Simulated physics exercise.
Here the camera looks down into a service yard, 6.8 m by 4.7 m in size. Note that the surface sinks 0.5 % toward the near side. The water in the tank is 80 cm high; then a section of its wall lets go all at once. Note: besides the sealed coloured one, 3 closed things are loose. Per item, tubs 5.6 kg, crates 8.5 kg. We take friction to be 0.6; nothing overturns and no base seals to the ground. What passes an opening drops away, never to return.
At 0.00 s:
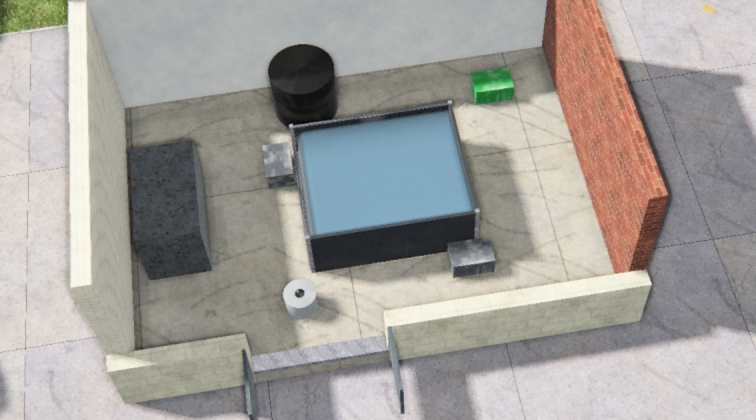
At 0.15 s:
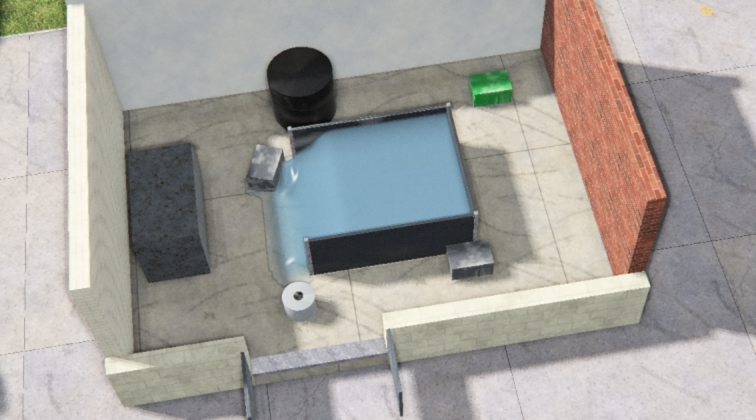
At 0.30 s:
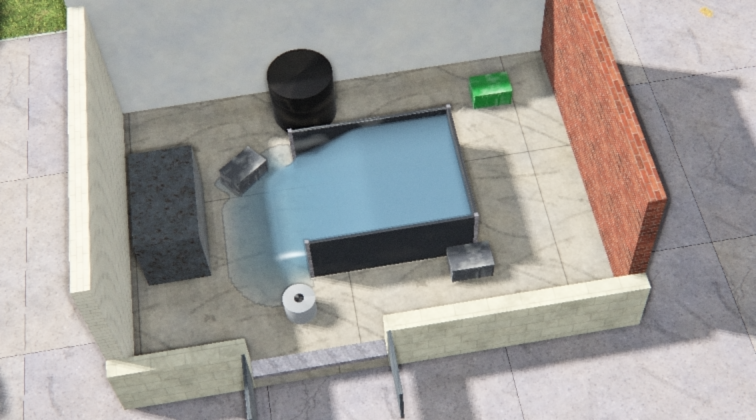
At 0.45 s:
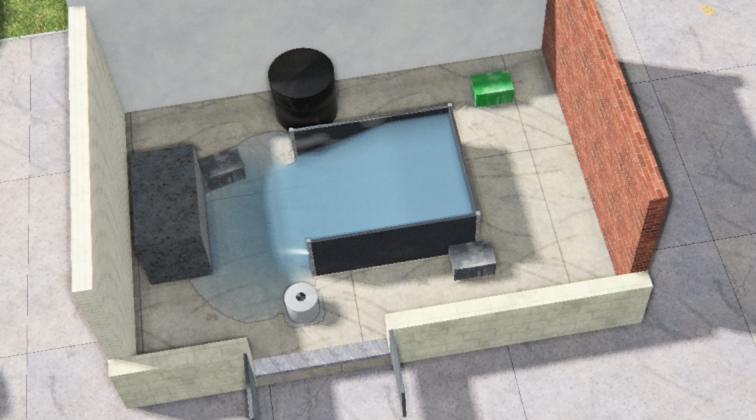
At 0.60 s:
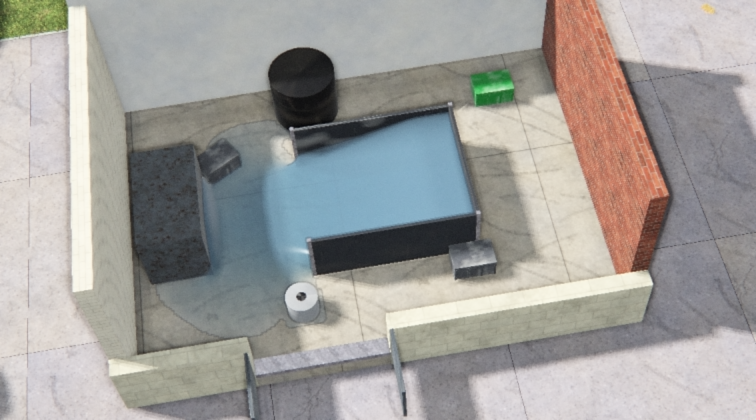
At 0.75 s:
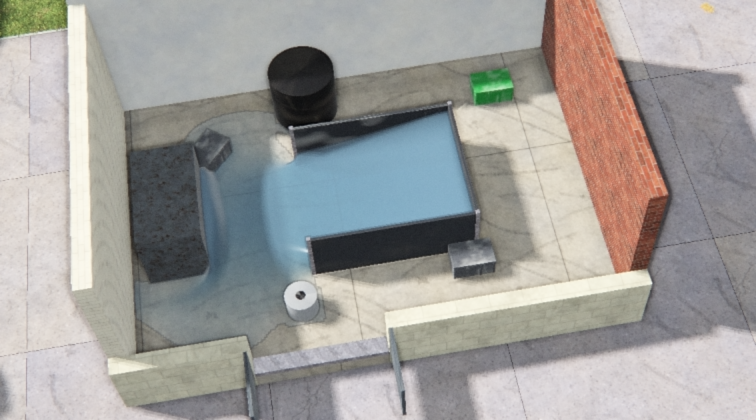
In the video, water pours out of the left side of a tank in a walled yard, pushing a small grey box left toward a large dark block and spreading across the floor, while the green crate stays still.
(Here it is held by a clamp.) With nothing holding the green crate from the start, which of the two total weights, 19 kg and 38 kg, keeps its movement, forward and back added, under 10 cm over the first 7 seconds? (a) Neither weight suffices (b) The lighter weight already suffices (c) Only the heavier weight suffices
Answer: C.
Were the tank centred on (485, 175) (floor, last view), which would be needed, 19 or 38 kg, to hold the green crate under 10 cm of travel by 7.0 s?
Then the outcome is clear: Even the lighter works.
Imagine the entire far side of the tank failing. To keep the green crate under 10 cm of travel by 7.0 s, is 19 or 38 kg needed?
So no choice works.
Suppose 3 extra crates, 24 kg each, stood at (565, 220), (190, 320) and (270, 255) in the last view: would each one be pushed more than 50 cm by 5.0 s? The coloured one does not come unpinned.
In turn: Less, over, past it.
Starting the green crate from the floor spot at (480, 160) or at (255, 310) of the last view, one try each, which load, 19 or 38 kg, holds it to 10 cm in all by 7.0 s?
Try 1: Lesser mass sufficient. Try 2: Both insufficient.
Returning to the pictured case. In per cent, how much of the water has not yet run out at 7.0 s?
I'd say some 78 percent hasn't gone yet.
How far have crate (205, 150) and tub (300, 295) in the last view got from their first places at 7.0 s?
Net distance: First 50 cm, second 200 cm.
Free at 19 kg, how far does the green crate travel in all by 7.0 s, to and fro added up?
Roughly 80 cm.
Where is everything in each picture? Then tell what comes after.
The green crate at (492, 80) rests on the ground; 4.3 m2 under water; 0 of 4 have shifted, in the first picture.
The green crate at (491, 82) rests on the ground; water covers 5.4 m2; 1 of 4 have shifted, in the second picture.
The green crate at (491, 84), on the bottom; water covers 7.0 m2; 1 of 4 have shifted, in the third picture.
The green crate at (492, 82), on the bottom; water covers 8.5 m2; 1 of 4 have shifted, in the fourth picture.
The green crate at (492, 81), on the bottom; water covers 9.7 m2; 1 of 4 have shifted, in the fifth picture.
The green crate at (492, 80) rests on the ground; 11.0 m2 under water; 1 of 4 have shifted, in the sixth picture.
After 1.4 s the green crate would be 0 cm from its start with 19 kg and 0 cm from its start with 38 kg; 0 cm of water round it then.
After 3.1 s the green crate would be 0 cm from its start with 19 kg and 0 cm from its start with 38 kg; 0 cm of water round it then.
After 4.9 s the green crate would be 2 cm from its start with 19 kg and 0 cm from its start with 38 kg; 6 cm of water round it then.
After 7.0 s the green crate would be 50 cm from its start with 19 kg and 0 cm from its start with 38 kg; 6 cm of water round it then.
